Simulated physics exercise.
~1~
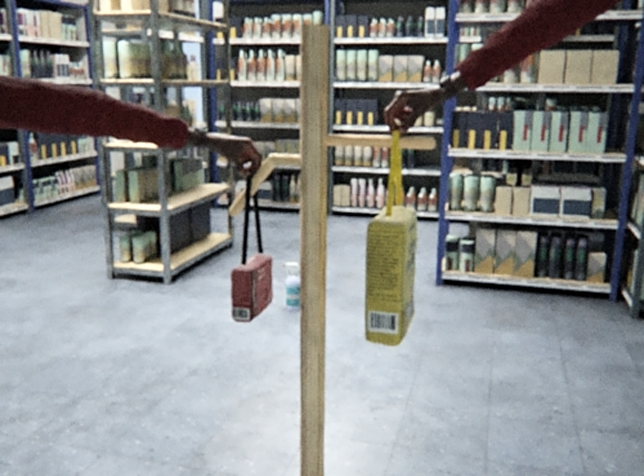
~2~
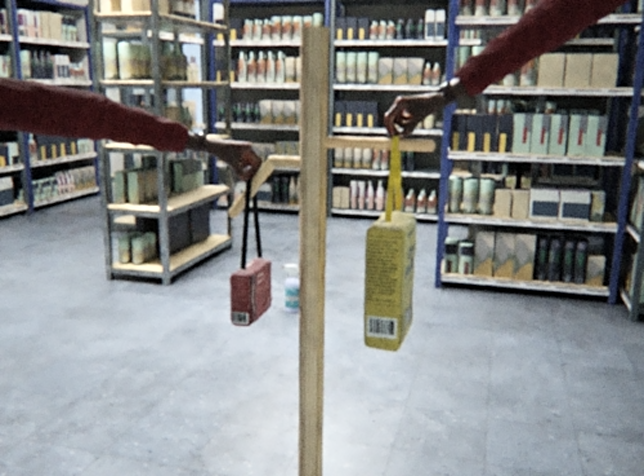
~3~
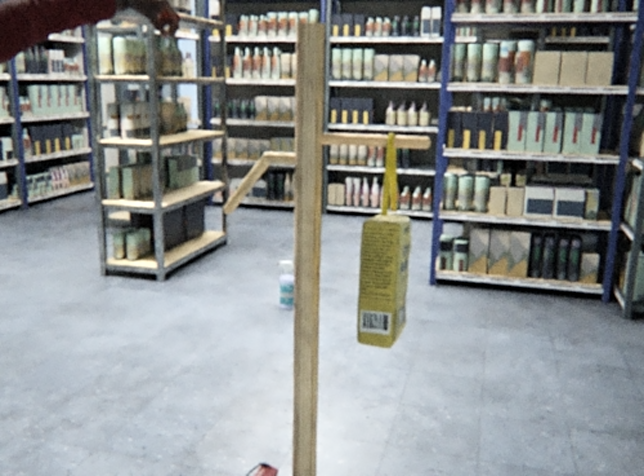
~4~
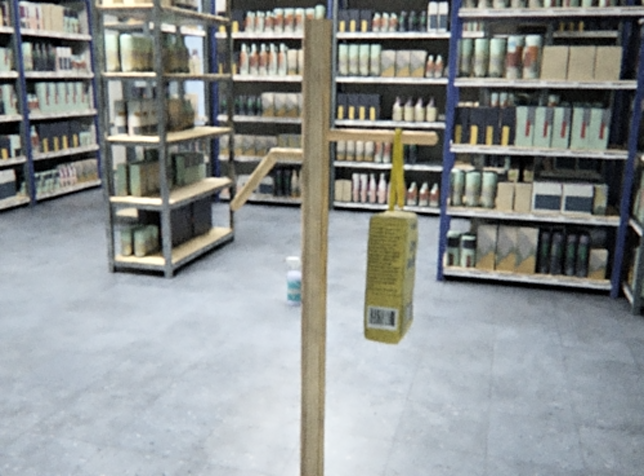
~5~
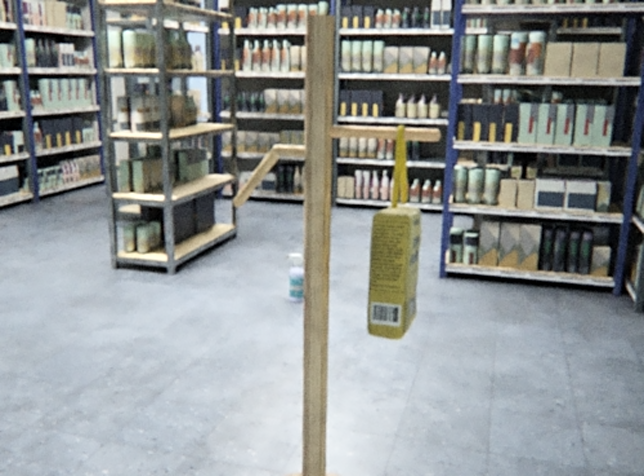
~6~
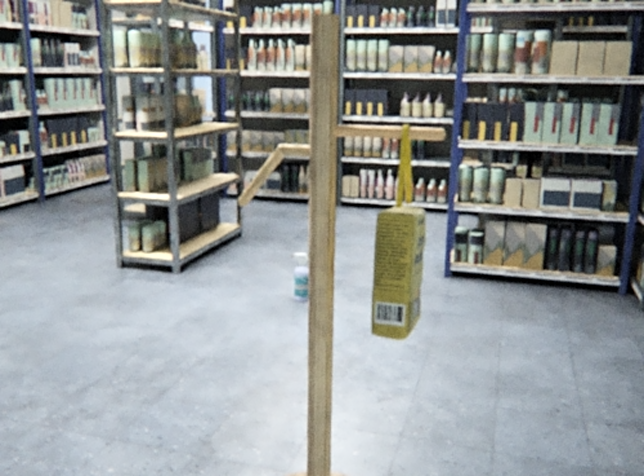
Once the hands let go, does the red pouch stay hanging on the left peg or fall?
The red pouch falls from the left peg, while the yellow sack stays hanging on the right one.
A red pouch slips off its peg as hands let go; the yellow sack stays hanging.
